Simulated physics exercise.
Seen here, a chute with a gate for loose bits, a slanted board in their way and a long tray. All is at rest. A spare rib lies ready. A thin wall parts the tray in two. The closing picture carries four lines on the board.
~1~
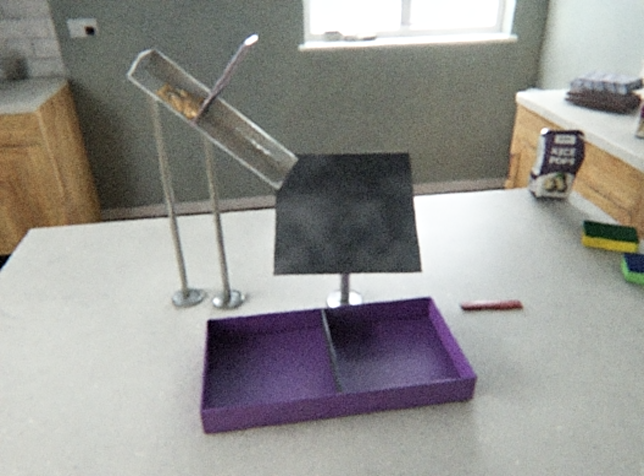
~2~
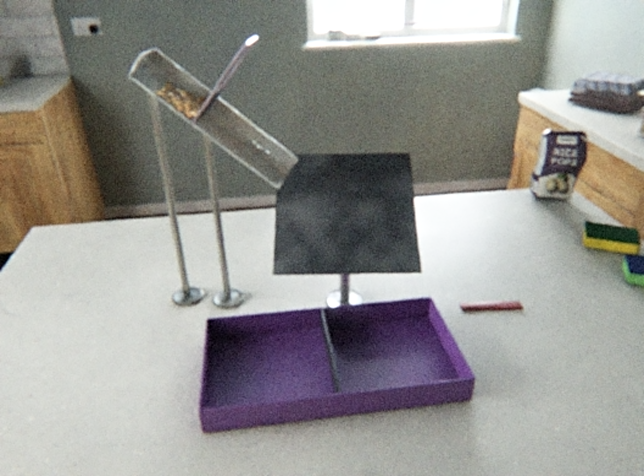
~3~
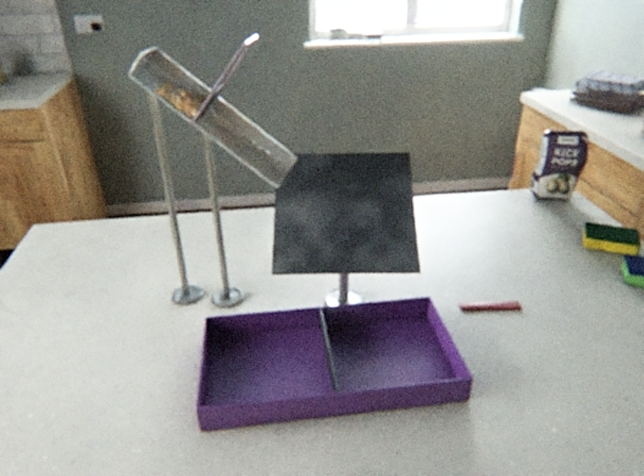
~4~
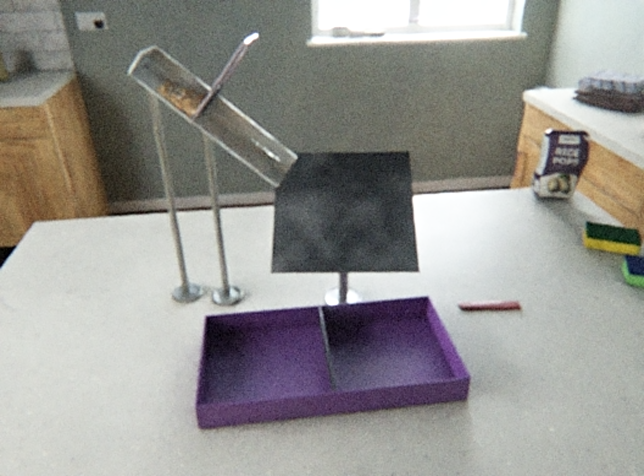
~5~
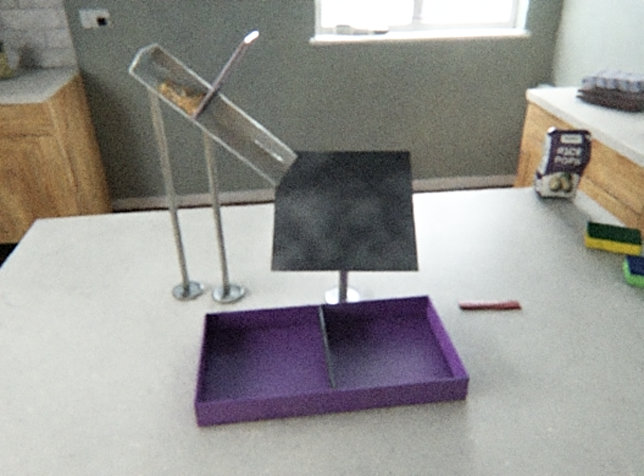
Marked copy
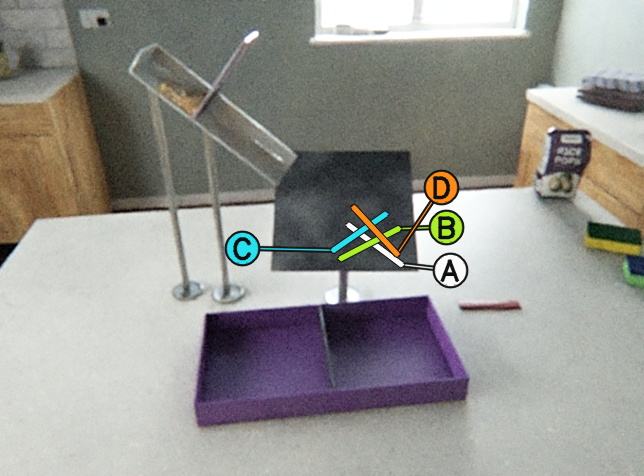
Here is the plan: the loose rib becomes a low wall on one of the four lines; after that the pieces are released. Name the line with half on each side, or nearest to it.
B is best.
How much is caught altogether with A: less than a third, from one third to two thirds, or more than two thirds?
Line A gives more than two thirds.
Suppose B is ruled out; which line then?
That is line C.
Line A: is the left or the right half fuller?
The right half.
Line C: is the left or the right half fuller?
Left.
On the marked copy, line A from (348, 225) to (401, 264); line B from (398, 228) to (340, 258); line C from (385, 214) to (333, 250); line D from (354, 207) to (397, 254).
Choosing A, of what is caught, a small share in the left half, all but a few in the right.
Choosing B, of what is caught, close to half in the left half, close to half in the right.
Choosing C, of what is caught, the bulk in the left half, close to a quarter in the right.
Choosing D, of what is caught, a small share in the left half, all but a few in the right.
